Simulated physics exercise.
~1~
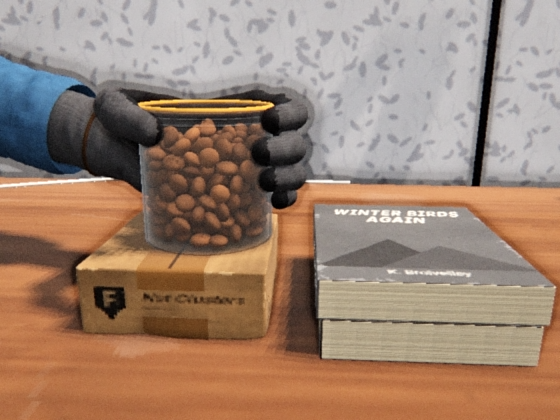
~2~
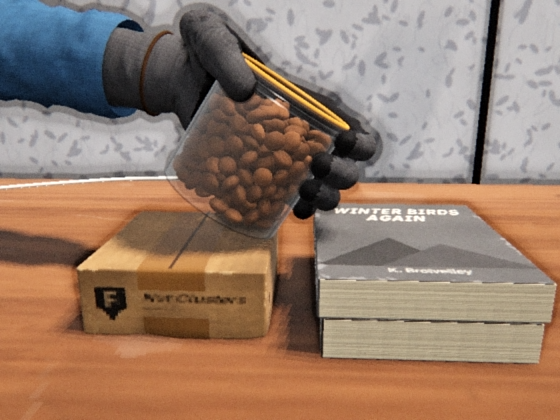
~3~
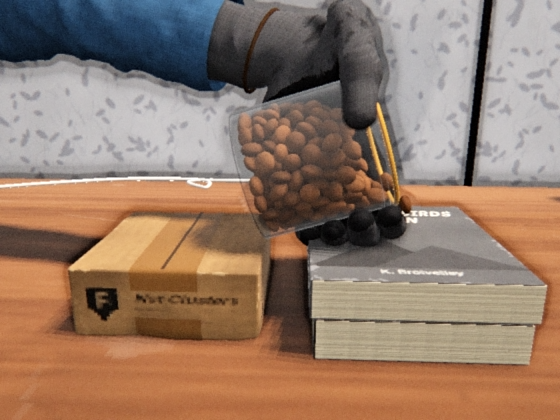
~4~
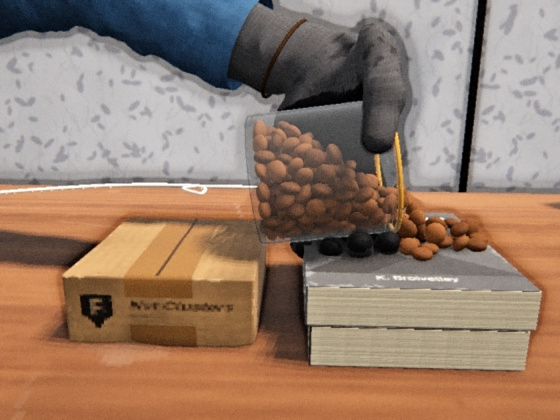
In this clip, a gloved hand lifts a clear jar of brown, nut-like pieces from a cardboard box, tips it rightward and lays it nearly on its side against a pile of books, with some pieces spilling onto the top cover while most stay inside.
